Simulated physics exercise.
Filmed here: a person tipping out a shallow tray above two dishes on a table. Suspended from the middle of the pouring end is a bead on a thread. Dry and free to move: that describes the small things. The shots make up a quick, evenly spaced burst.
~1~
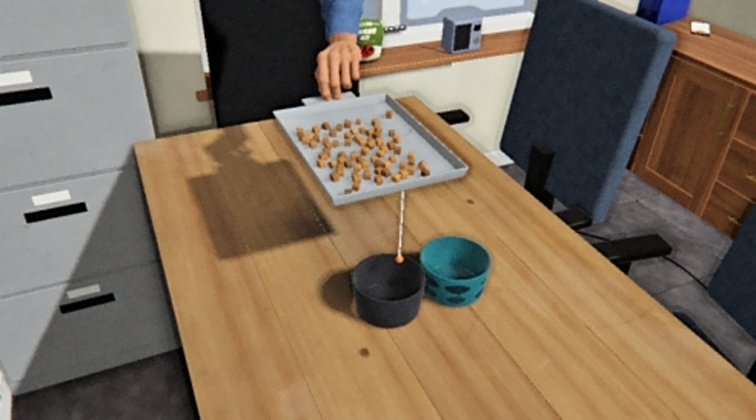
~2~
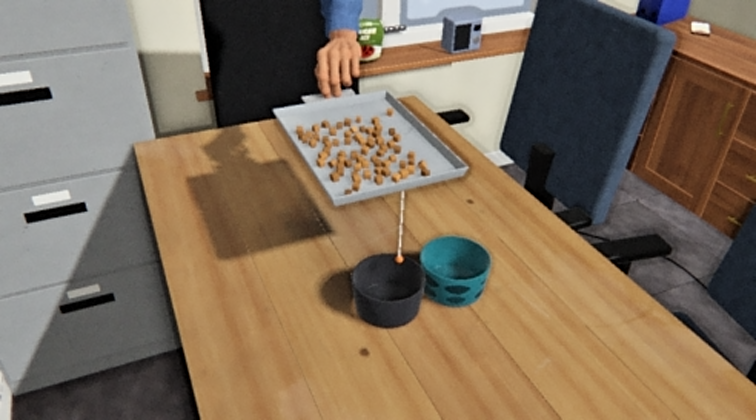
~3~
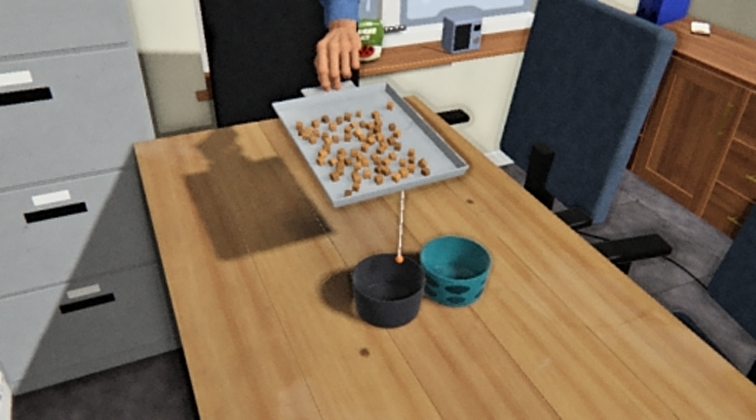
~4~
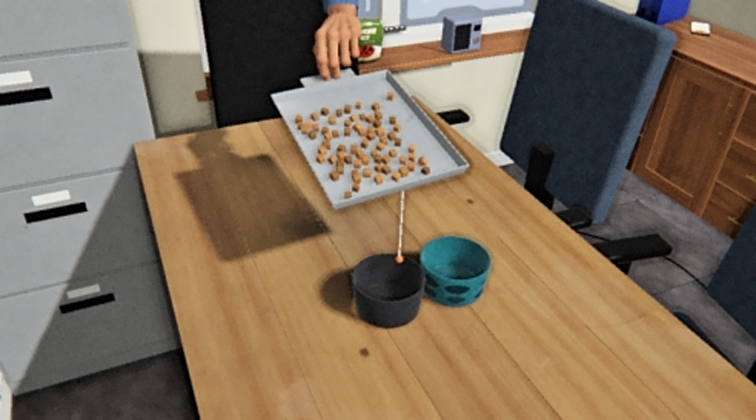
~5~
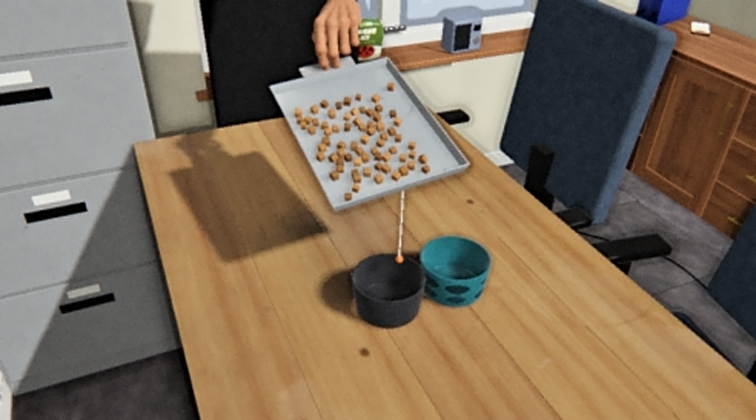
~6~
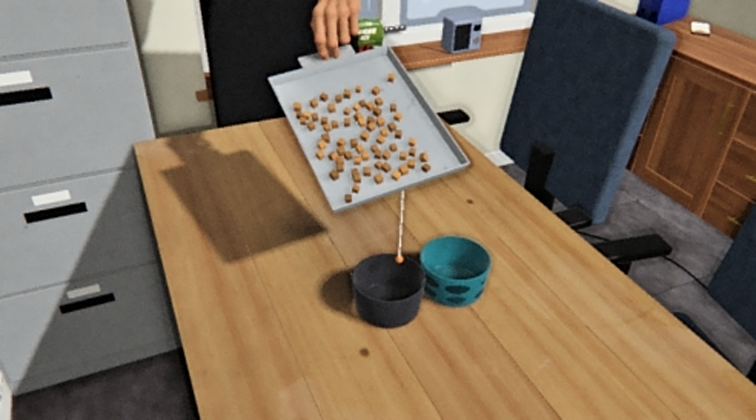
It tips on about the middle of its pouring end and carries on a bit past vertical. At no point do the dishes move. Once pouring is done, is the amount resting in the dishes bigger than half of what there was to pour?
No, it is under half.
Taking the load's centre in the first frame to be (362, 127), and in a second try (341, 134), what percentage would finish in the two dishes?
You'd get near 20 percent first and near 30 percent after that.
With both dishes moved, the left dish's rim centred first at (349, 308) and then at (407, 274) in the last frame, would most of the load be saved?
First try: Higher than half; second try: Lower than half.
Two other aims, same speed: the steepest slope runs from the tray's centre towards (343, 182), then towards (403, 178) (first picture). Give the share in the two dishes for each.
Respectively 20 and 50 in a hundred.
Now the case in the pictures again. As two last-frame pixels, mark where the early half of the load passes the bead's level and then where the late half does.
Roughly at (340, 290) first, and then at (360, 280).
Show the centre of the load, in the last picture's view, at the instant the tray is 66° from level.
The middle of the load sits near (356, 179).
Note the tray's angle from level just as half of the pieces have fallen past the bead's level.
The tilt then is about 120°.
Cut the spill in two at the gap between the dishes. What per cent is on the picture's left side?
About 90 per cent.
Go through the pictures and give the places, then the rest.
The first frame shows corners of the pouring end near (335, 196) and (464, 167), level; middle of the load near (365, 152), brown sugar cubes; left dish near (404, 312); right dish near (472, 291); bead on its thread near (399, 259).
The second frame shows corners of the pouring end near (335, 196) and (464, 166), level; middle of the load near (365, 151).
The third frame shows corners of the pouring end near (335, 198) and (464, 165), tipped barely, lowest at the left corner; middle of the load near (365, 148).
The fourth frame shows corners of the pouring end near (335, 201) and (464, 164), tipped a little, lowest at the left corner; middle of the load near (365, 144).
The fifth frame shows corners of the pouring end near (335, 203) and (465, 163), tipped a little, lowest at the left corner; middle of the load near (365, 140).
The sixth frame shows corners of the pouring end near (335, 206) and (465, 162), tipped clearly, lowest at the left corner; middle of the load near (365, 136); left dish near (404, 312); right dish near (472, 291).
Shortly afterwards, tray tipped steeply; all but a few on the tray; only a few in the air.
Next, tray tipped past a quarter turn; the bulk on the tray; a little outside both; only a few in the air.
Some moments later, tray tipped past a quarter turn; near a quarter in the left dish; the bulk outside both.
In the end, tray tipped past a quarter turn; near a quarter in the left dish; none at all in the right dish; the bulk outside both.
